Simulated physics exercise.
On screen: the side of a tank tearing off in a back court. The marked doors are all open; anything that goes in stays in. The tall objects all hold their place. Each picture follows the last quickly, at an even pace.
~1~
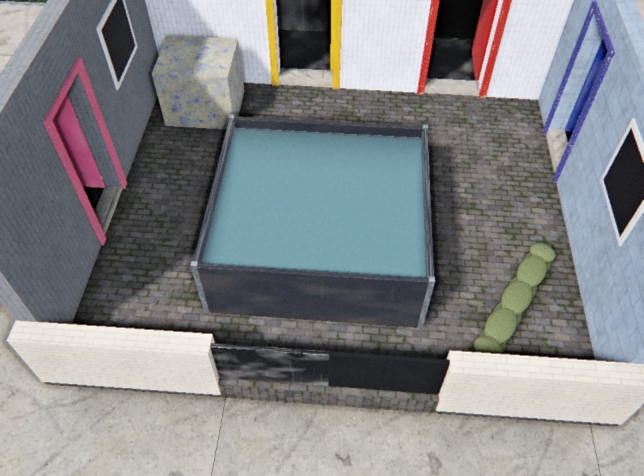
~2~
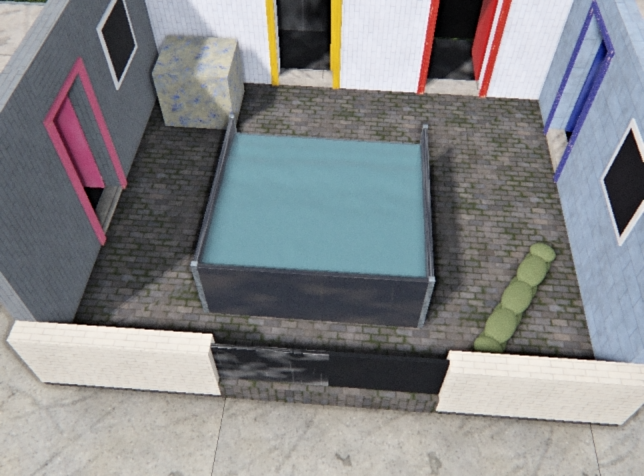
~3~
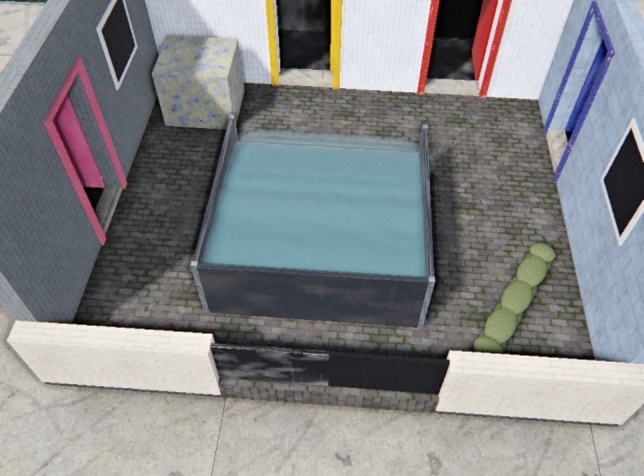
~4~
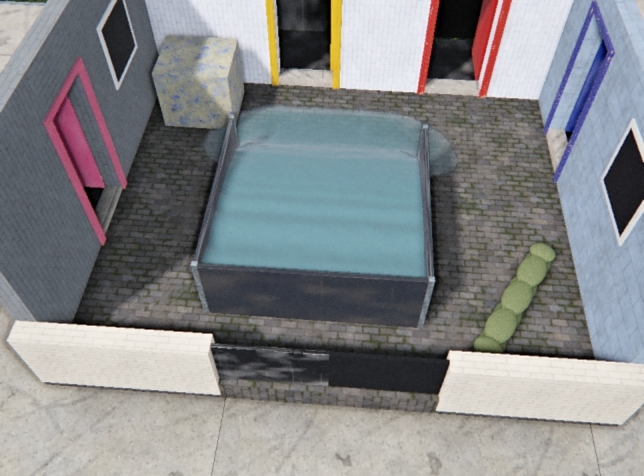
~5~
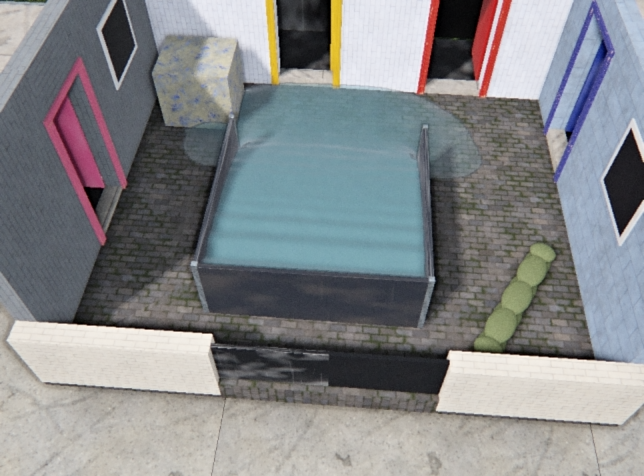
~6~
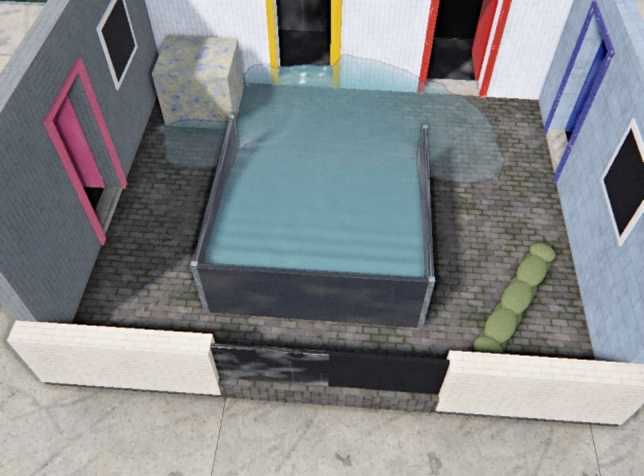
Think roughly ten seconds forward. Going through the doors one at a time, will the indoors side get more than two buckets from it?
Blue door: More than two buckets; yellow door: More than two buckets; pink door: More than two buckets; red door: More than two buckets.
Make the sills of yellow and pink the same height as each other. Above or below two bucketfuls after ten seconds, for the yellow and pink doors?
Yellow: Overflows; pink: Falls short.
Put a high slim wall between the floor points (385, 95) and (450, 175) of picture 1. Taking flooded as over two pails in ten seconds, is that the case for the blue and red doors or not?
Note - blue door: Below the line; red door: Below the line.
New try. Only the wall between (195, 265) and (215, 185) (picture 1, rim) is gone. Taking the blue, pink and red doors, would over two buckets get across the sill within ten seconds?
Going through them, the blue one clears the cutoff, the pink one clears the cutoff, the red one clears the cutoff.
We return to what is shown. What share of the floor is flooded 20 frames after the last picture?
Estimate: Some 85 in a hundred.
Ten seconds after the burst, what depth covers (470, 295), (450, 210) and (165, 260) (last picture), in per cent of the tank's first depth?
Going in order, that's 20, 20 and 12 %.
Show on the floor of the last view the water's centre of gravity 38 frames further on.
The spot I would choose is (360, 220).
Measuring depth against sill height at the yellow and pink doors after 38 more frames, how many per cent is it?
I'd put the first at close to 70 per cent and the second at close to 120 per cent.
A moment on, water covers 40 % of the floor; the blue door wet at the sill, nothing in, the yellow door far over two buckets in, the pink door not reached, the red door over two buckets in.
Next, water covers 50 % of the floor; the blue door under two buckets in, the yellow door far over two buckets in, the pink door wet at the sill, nothing in, the red door far over two buckets in.
Then, water covers 85 % of the floor; the blue door far over two buckets in, the yellow door far over two buckets in, the pink door wet at the sill, nothing in, the red door far over two buckets in.
Later, water covers 95 % of the floor; the blue door far over two buckets in, the yellow door far over two buckets in, the pink door over two buckets in, the red door far over two buckets in.
In the end, water covers 95 % of the floor; the blue door far over two buckets in, the yellow door far over two buckets in, the pink door over two buckets in, the red door far over two buckets in.
